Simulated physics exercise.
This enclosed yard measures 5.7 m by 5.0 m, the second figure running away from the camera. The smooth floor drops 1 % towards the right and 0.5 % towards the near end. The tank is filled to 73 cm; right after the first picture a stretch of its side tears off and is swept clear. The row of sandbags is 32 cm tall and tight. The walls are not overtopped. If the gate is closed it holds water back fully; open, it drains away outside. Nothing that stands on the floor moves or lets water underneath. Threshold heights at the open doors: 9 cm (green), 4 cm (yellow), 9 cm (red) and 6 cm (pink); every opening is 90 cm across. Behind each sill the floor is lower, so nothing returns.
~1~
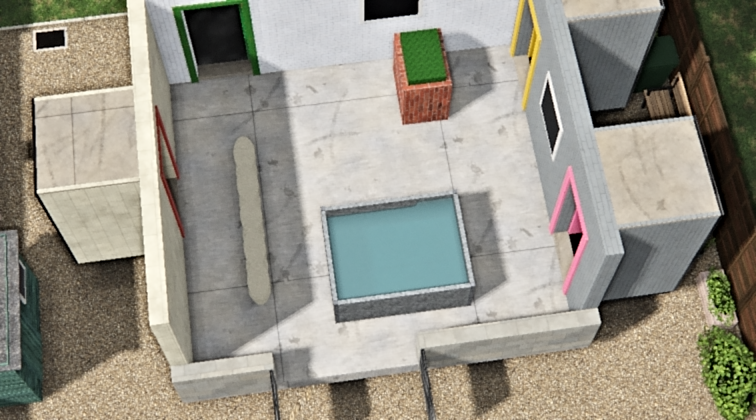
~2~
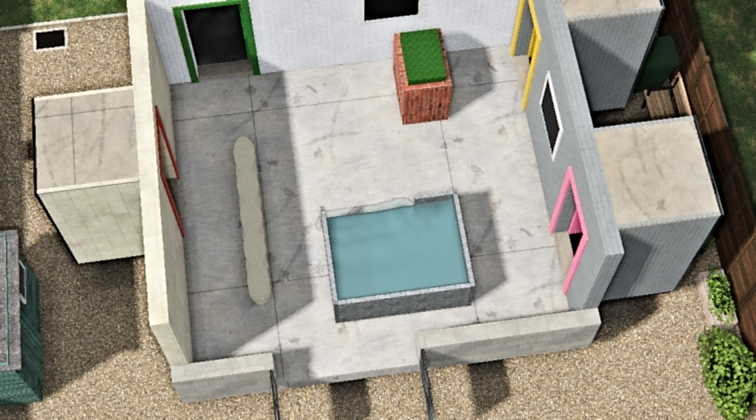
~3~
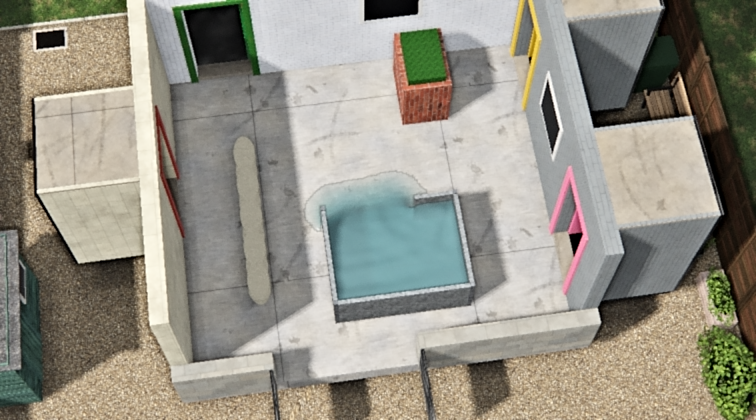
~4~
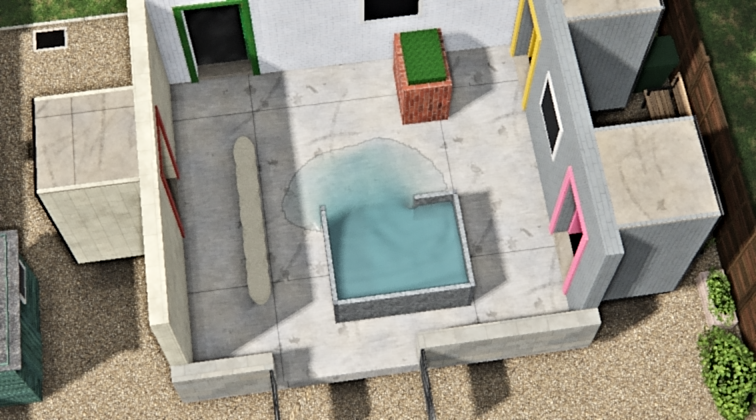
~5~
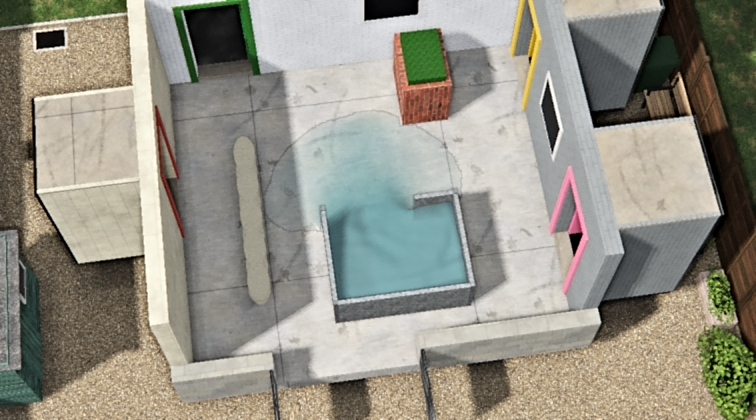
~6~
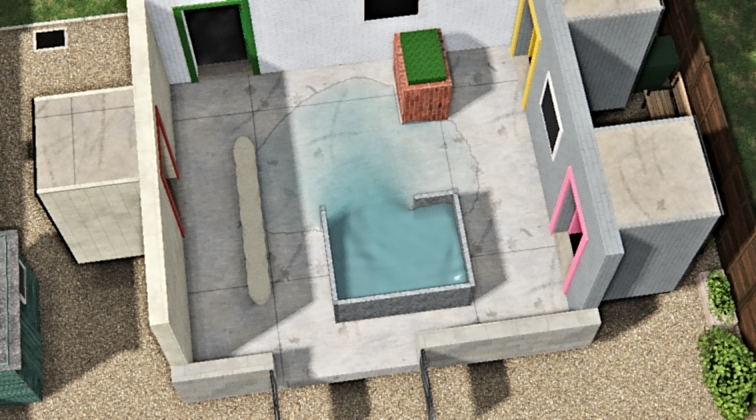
In a walled concrete yard with green, red, yellow and pink openings, a rectangular tank of blue water sits still. Part of its far side gives way and water pours through the gap, then spreads across the floor in a widening, rounded sheet that reaches the brick block topped with green.
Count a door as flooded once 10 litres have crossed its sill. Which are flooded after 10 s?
The water let in: At the green door it goes over the limit; at the yellow door it exceeds the limit; at the red door it keeps below the limit; at the pink door it does not reach the limit.
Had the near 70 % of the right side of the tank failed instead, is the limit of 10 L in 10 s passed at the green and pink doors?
Then: Green under, pink above.
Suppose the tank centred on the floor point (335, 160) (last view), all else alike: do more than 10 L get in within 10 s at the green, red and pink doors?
Then: Green over, red not over, pink above.
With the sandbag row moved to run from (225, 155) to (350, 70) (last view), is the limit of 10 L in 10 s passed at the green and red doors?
Then: Green under, red above.
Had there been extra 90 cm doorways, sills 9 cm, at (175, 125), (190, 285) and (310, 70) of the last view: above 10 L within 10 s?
In turn: Above, below, over.
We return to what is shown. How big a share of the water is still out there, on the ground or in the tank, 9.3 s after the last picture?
Roughly 76 in a hundred.
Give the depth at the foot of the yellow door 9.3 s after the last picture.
About 7.0 cm.
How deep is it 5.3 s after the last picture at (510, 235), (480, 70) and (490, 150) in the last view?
About 3, 6 and 4 cm.
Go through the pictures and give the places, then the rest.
The first picture shows still water, 73 cm deep, in the tank at (397, 248).
In the second picture, water pours out on the tank's far side and has run 0.8 m, to a hidden place; typically 9 cm deep outside, 73 cm at the tank's back.
In the third picture, water pours out on the tank's far side and has run 1.0 m, to (312, 203); typically 12 cm deep outside, 70 cm at the tank's back.
In the fourth picture, the front is at (383, 143), 1.5 m from the gap on the tank's far side; 2.6 m2 of floor is under water; 62 cm left at the back of the tank.
In the fifth picture, water pours out on the tank's far side and has run 2.0 m, to (375, 114); typically 7 cm deep outside, 64 cm at the tank's back.
In the sixth picture, the front is at (366, 83), 2.6 m from the gap on the tank's far side; 6.1 m2 of floor is under water; 59 cm left at the back of the tank.
Then, 0.7 s after the last picture water covers 35 % of the floor and is deepest (38 cm) near (346, 73); green door 10 cm at the sill, 0 L in, yellow door 2 cm at the sill, 0 L in, red door not reached, pink door not reached.
Then, 1.5 s after the last picture water covers 45 % of the floor and is deepest (38 cm) near (171, 93); green door 22 cm at the sill, 34 L in, yellow door 14 cm at the sill, 14 L in, red door not reached, pink door not reached.
Then, 2.8 s after the last picture water covers 60 % of the floor and is deepest (24 cm) near (184, 111); green door 16 cm at the sill, 82 L in, yellow door 11 cm at the sill, 64 L in, red door 6 cm at the sill, 0 L in, pink door 2 cm at the sill, 0 L in.
Then, 5.3 s after the last picture water covers 95 % of the floor and is deepest (16 cm) near (244, 371); green door 11 cm at the sill, 117 L in, yellow door 7 cm at the sill, 99 L in, red door 6 cm at the sill, 0 L in, pink door 4 cm at the sill, 0 L in.
Then, 9.3 s after the last picture water covers 95 % of the floor and is deepest (12 cm) near (519, 334); green door 3 cm at the sill, 120 L in, yellow door 7 cm at the sill, 123 L in, red door 3 cm at the sill, 0 L in, pink door 7 cm at the sill, 2 L in.
